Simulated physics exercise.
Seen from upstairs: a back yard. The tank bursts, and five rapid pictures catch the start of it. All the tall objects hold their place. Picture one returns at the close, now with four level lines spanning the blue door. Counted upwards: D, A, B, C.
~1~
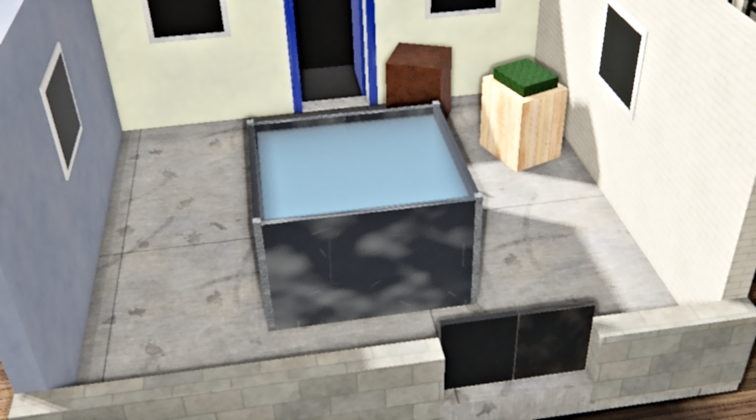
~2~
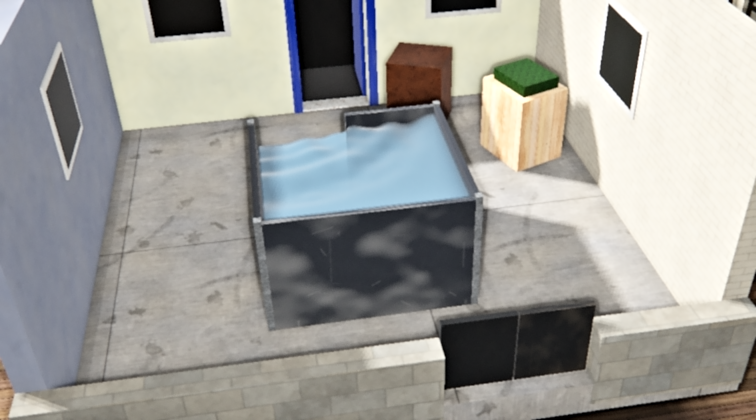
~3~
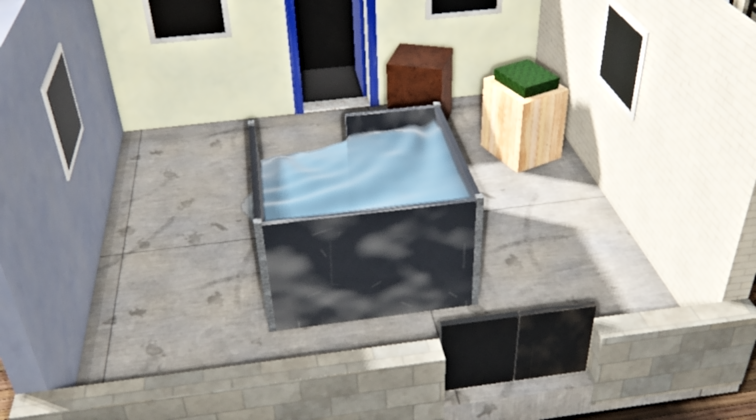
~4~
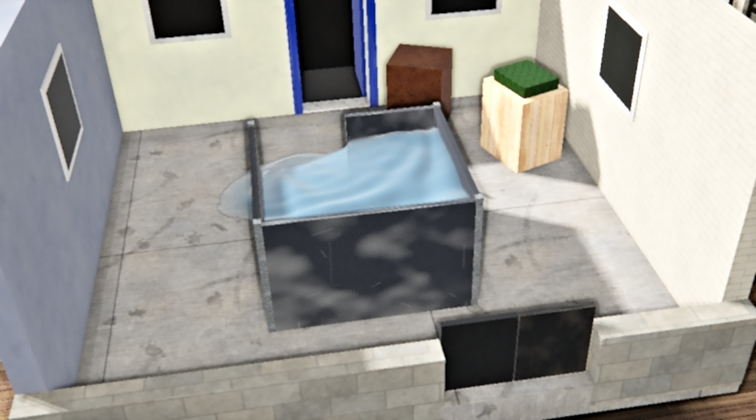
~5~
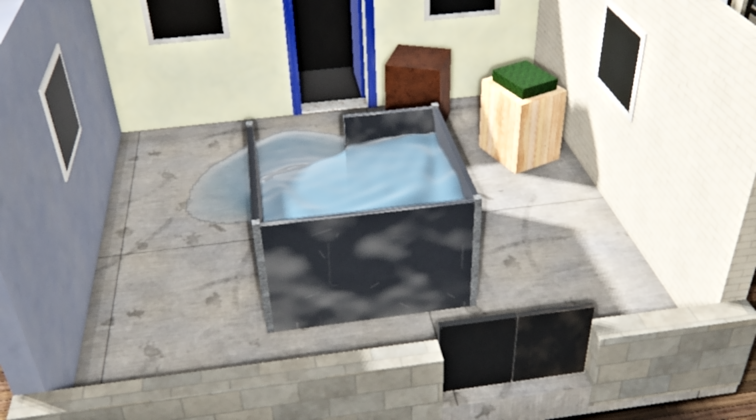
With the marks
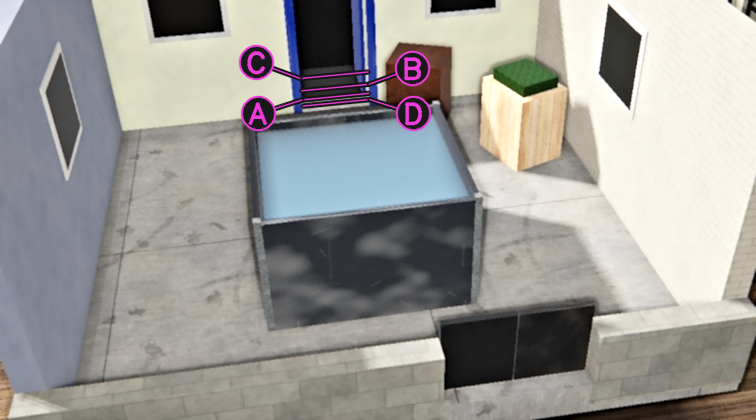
A large square tank with dark grey sides, full of light blue water, stands in the middle of a paved back yard seen from upstairs. Behind it are a blue-framed doorway, a brown box and a pale wooden planter topped with green, with a dark gate in the low front wall. The back left side opens, the water ripples and sinks, and a shallow sheet spreads left across the paving.
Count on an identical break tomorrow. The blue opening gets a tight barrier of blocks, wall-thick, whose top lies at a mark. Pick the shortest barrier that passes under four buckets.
C.
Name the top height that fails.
B.
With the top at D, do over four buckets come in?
Yes.
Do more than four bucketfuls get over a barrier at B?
Yes, that goes wrong.
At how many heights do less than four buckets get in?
One of the four.
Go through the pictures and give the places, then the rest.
In the first picture, water in the tank at rest, its middle at (356, 165); foot of the blue doorway at (336, 108); shut gate at (516, 323).
In the second picture, water covers 1 % of the ground, its front hidden from here.
In the third picture, water covers 4 % of the ground, its front hidden from here.
In the fourth picture, water covers 8 % of the ground, its front hidden from here.
In the fifth picture, 14 % of the ground under water, visible out to (276, 135).
In magenta, A at (335, 96); B at (335, 87); C at (334, 75); D at (336, 102); from the bottom up D, A, B, C.
Choosing A, dozens of bucketfuls pour in.
Choosing B, about 12 bucketfuls get in.
Choosing C, a splash gets over, under a bucket.
Choosing D, dozens of bucketfuls pour in.
